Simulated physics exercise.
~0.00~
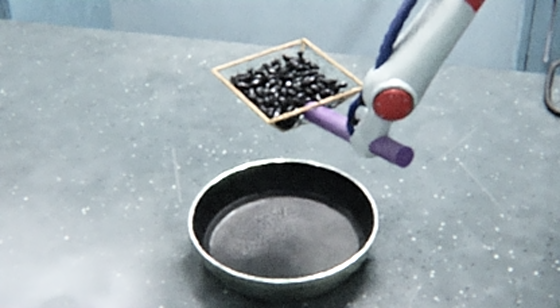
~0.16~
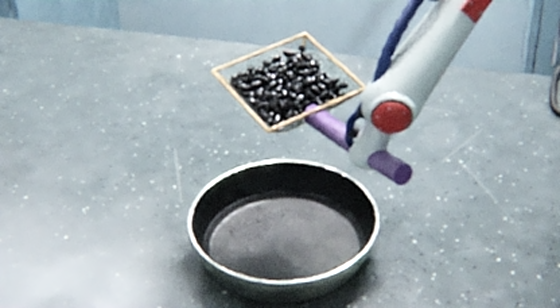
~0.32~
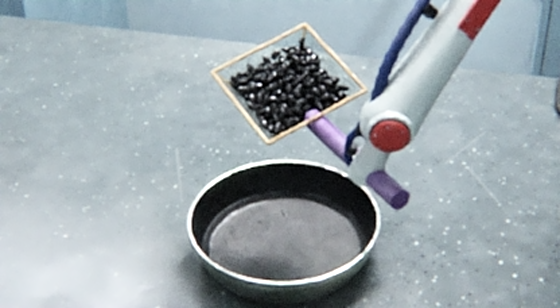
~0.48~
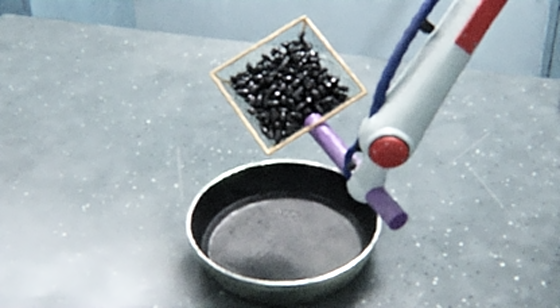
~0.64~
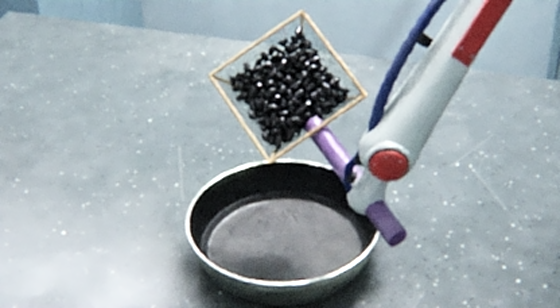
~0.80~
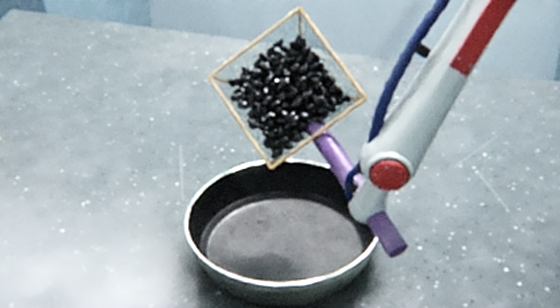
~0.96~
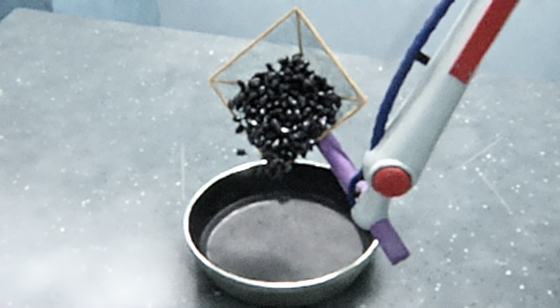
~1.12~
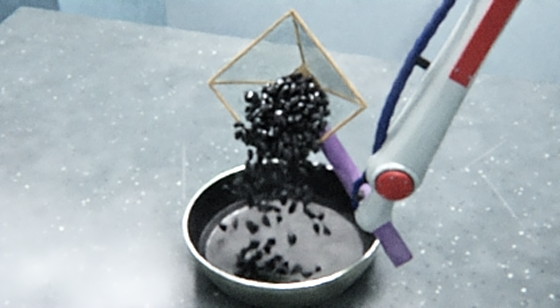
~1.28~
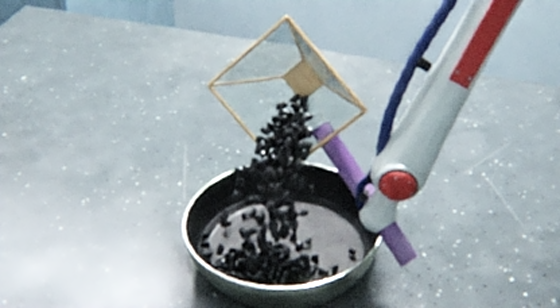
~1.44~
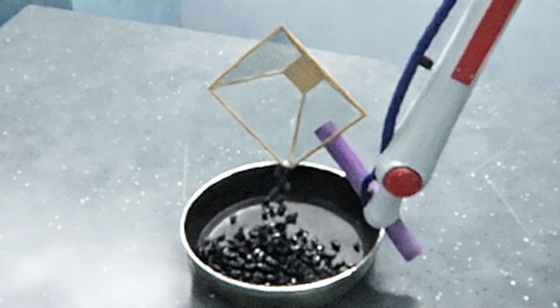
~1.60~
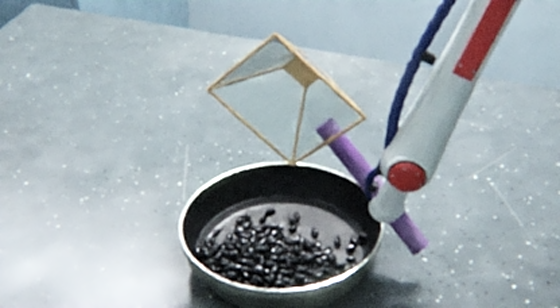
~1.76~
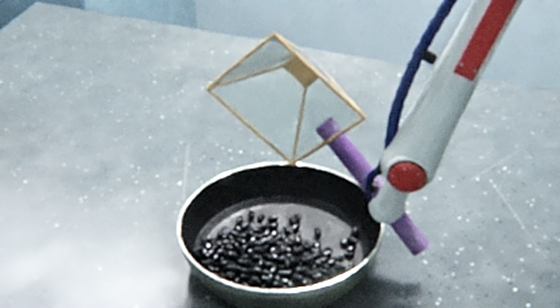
A robotic arm tilts a square scoop until all its black beans pour into the pan.
